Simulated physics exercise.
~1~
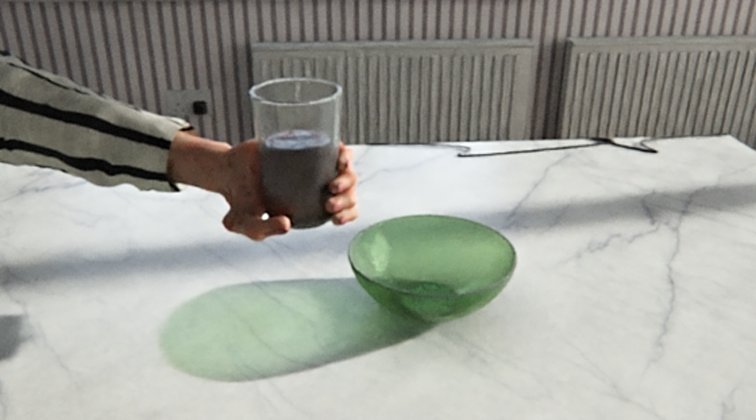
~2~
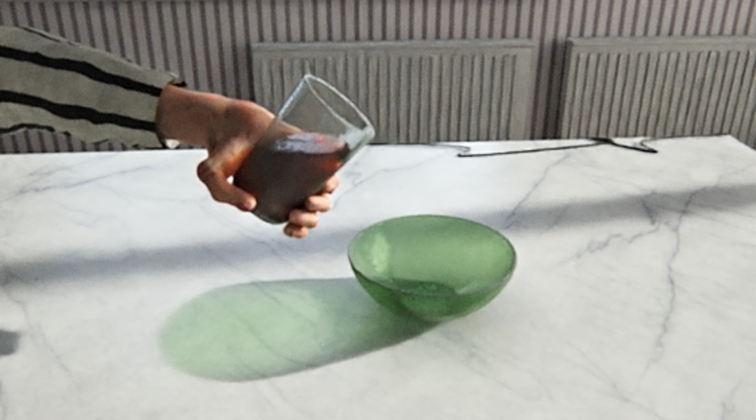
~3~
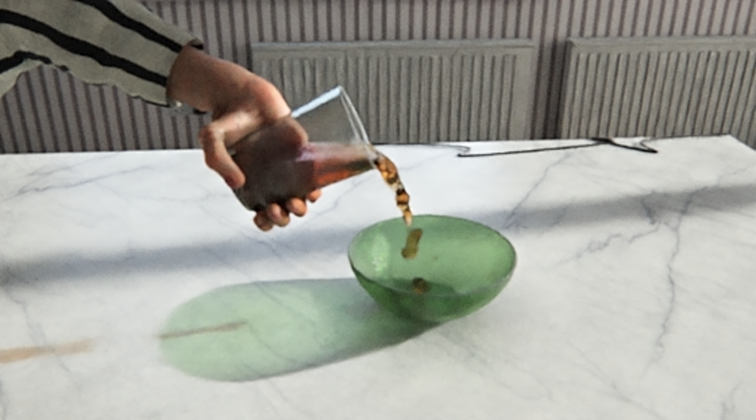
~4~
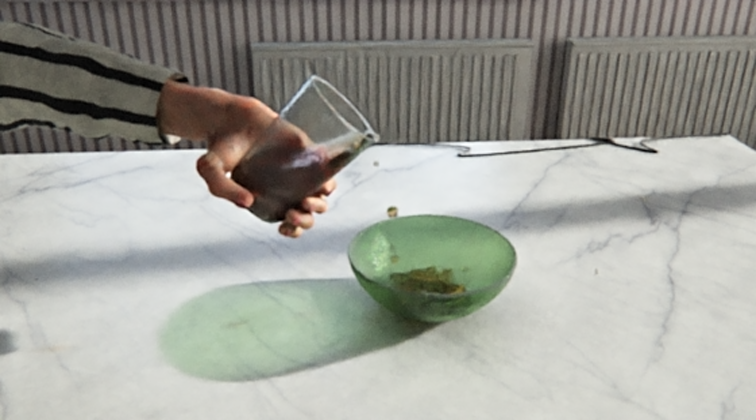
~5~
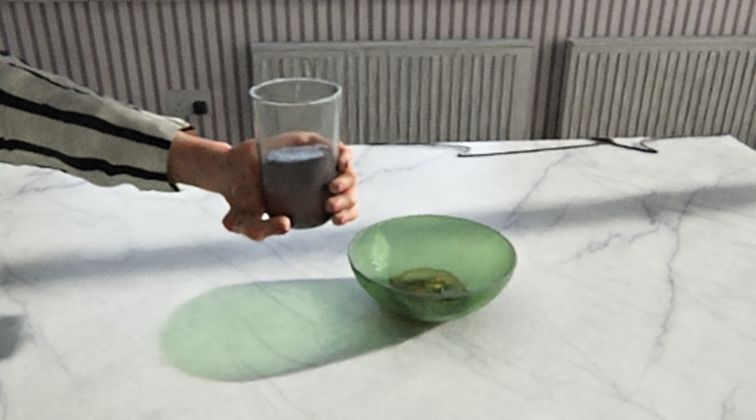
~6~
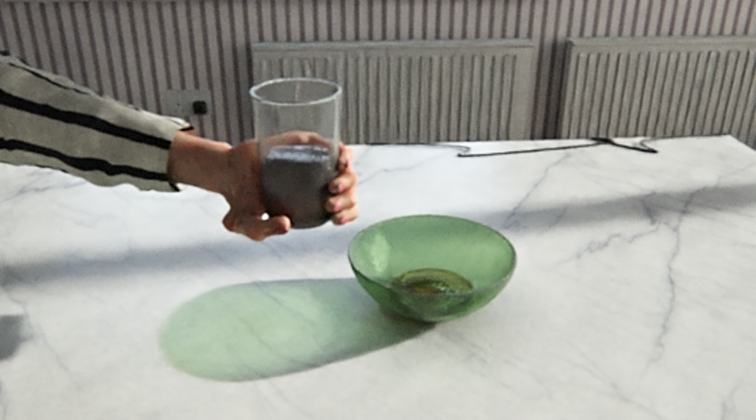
The clip opens on a hand in a striped sleeve holding a glass of dark tea upright above a marble-patterned table top, to the left of an empty green bowl. The hand gradually tips the glass to the right, toward the bowl. As the tilt steepens, brown tea spills over the rim and falls in a thin, broken stream into the bowl. The hand then turns the glass back, and the last drops fall. It ends with the glass upright again, still holding much of its tea, and a small, shallow pool resting in the bottom of the bowl.
